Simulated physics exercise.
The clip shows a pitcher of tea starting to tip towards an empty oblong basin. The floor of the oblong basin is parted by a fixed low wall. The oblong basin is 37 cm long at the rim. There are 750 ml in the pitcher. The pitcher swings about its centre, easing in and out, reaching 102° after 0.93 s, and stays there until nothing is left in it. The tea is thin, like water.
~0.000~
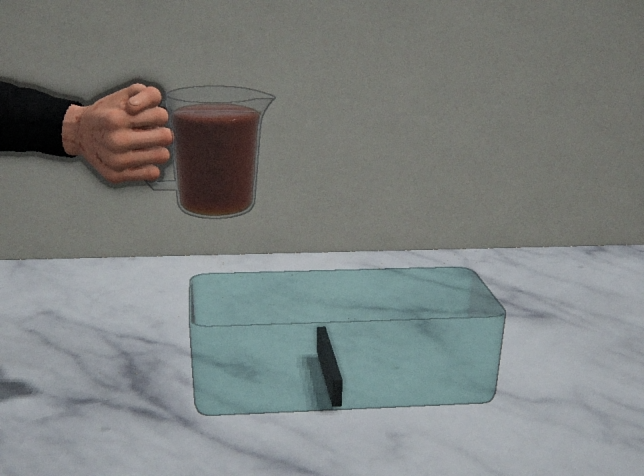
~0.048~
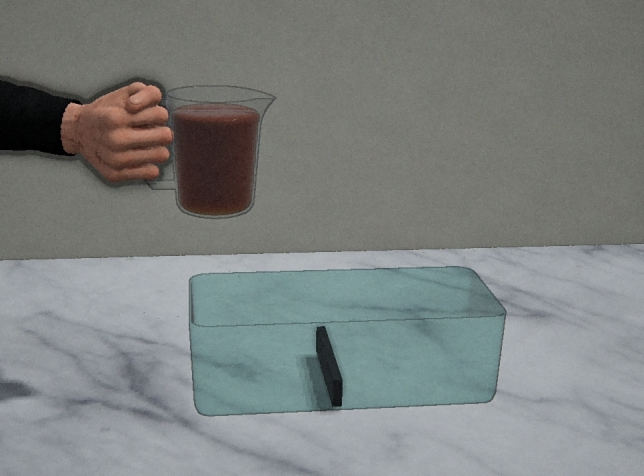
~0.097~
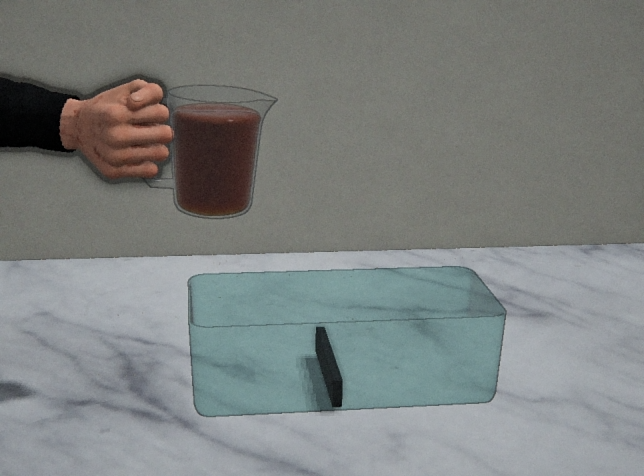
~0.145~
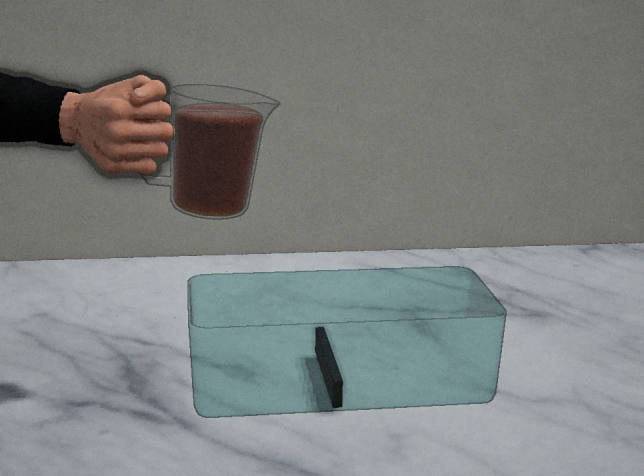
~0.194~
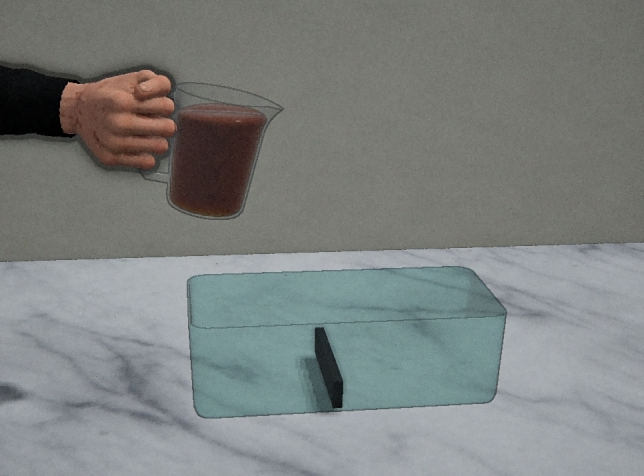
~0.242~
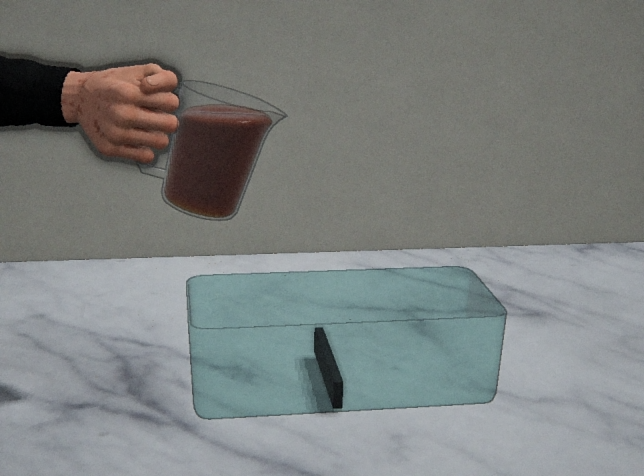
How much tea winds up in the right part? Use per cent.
The far part has some 84 per cent.
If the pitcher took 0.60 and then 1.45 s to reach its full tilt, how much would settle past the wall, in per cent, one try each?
In turn about 85 and 85 per cent.
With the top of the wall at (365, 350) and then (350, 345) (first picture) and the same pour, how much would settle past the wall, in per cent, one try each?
In turn about 10 and 40 per cent.
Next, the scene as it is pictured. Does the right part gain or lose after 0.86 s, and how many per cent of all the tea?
It goes up by about 40.
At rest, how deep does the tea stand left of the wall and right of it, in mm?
Some 4 mm on the left and 22 mm on the right.
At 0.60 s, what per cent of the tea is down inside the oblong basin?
About 4 per cent.
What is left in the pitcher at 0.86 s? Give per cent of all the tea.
Near 28 in a hundred.
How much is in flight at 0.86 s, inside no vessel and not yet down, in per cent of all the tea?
Some 24 per cent.
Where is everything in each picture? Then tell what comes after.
In the first picture, tilt 0°; pouring edge (276, 96); surface from (170, 112) to (261, 110); the oblong basin's rim runs from (190, 301) to (489, 292); the wall's top is at (329, 353).
In the second picture, tilt 1°; pouring edge (276, 96); surface from (170, 111) to (260, 111).
In the third picture, tilt 3°; pouring edge (278, 98); surface from (172, 110) to (262, 112).
In the fourth picture, tilt 6°; pouring edge (280, 102); surface from (173, 110) to (265, 113).
In the fifth picture, tilt 11°; pouring edge (284, 107); surface from (176, 111) to (268, 114).
In the sixth picture, tilt 16°; pouring edge (288, 114); surface from (178, 115) to (273, 115).
By 0.60 s the tilt is 73° and 77 per cent is still to pour, 0 is left of the wall and 4 right of it.
By 0.86 s the tilt is 101° and 28 per cent is still to pour, 2 is left of the wall and 45 right of it.
By 1.13 s the tilt is 102° and 3 per cent is still to pour, 7 is left of the wall and 83 right of it.
By 1.43 s the tilt is 102° and 0 per cent is still to pour, 11 is left of the wall and 87 right of it.
At rest 14 per cent lies left of the wall, 84 right of it and 2 outside.
